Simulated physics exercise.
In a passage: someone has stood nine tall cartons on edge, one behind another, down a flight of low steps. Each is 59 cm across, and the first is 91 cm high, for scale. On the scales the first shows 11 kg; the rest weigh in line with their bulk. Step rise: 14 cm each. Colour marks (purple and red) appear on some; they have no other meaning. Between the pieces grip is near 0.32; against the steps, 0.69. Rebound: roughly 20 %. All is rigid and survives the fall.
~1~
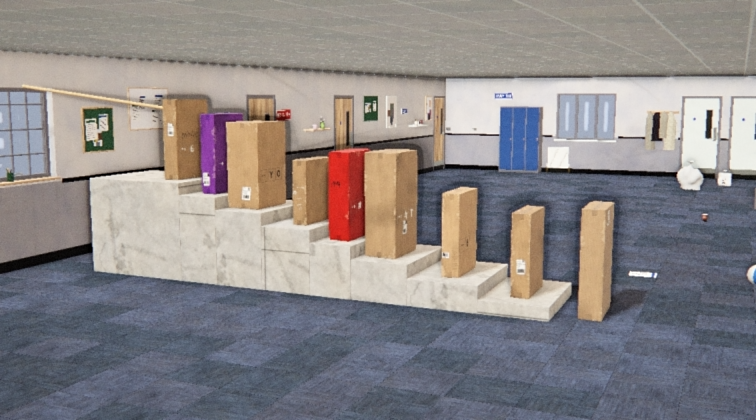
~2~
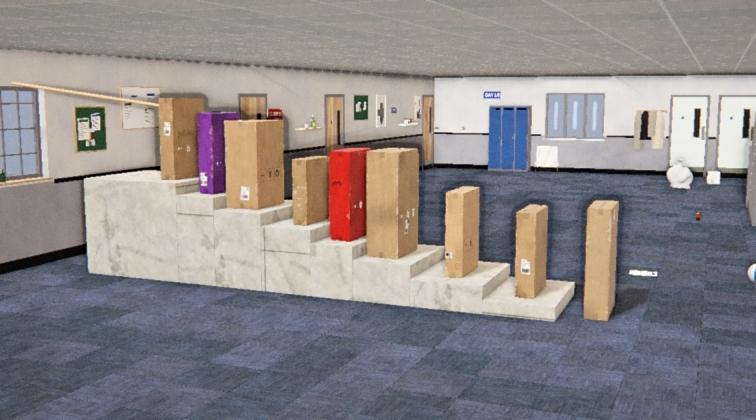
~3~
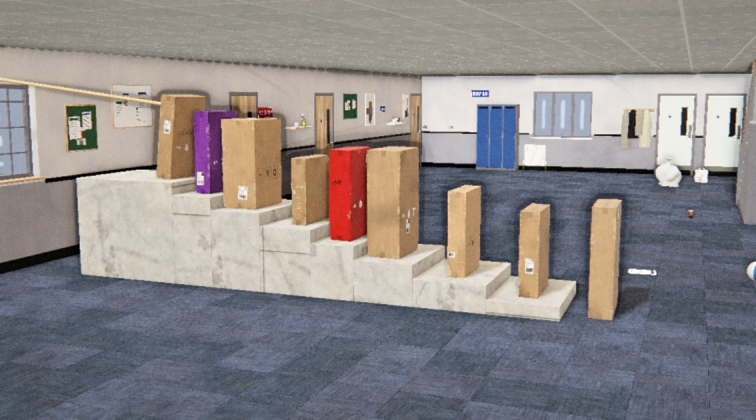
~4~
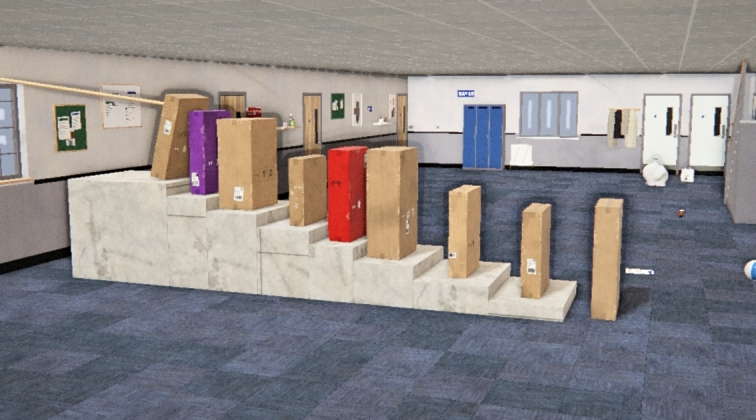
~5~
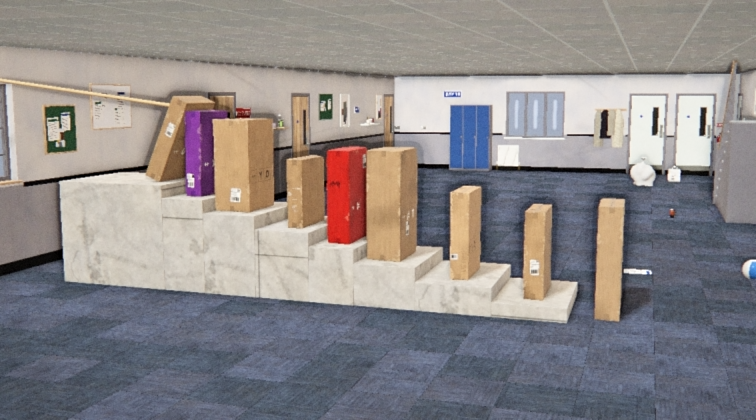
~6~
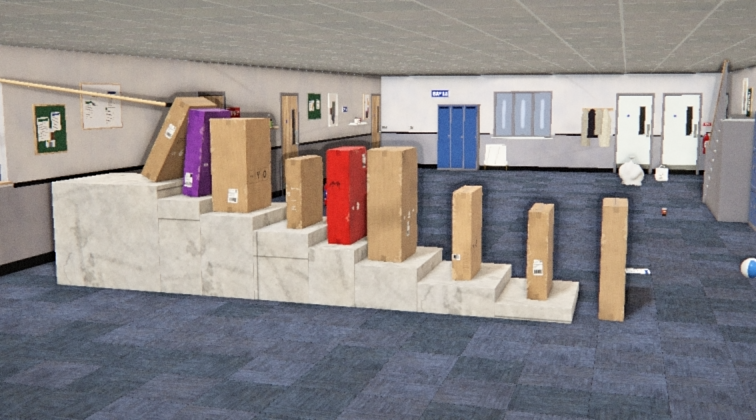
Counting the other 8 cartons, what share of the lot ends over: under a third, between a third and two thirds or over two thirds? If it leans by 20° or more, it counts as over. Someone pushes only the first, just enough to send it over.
Fewer than one in three.
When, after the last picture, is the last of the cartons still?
Somewhere near 0.5 seconds.
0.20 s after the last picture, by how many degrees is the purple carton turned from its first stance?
Some 10°.
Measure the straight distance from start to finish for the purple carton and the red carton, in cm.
So purple shifts 10 cm, while red shifts 0 cm.
Then, 0.06 s on from the sixth picture, none of the 8 other cartons over, 1 disturbed; purple carton tipped 9°.
Then, 0.20 s on from the sixth picture, none of the 8 other cartons over, 1 disturbed; purple carton tipped 12°.
Finally, none of the 8 other cartons over, 1 disturbed; purple carton tipped 11°; red carton unmoved. That is 0 per cent. Eight left standing. Seen by the last camera, middles, purple carton near (211, 152), red carton near (348, 194).
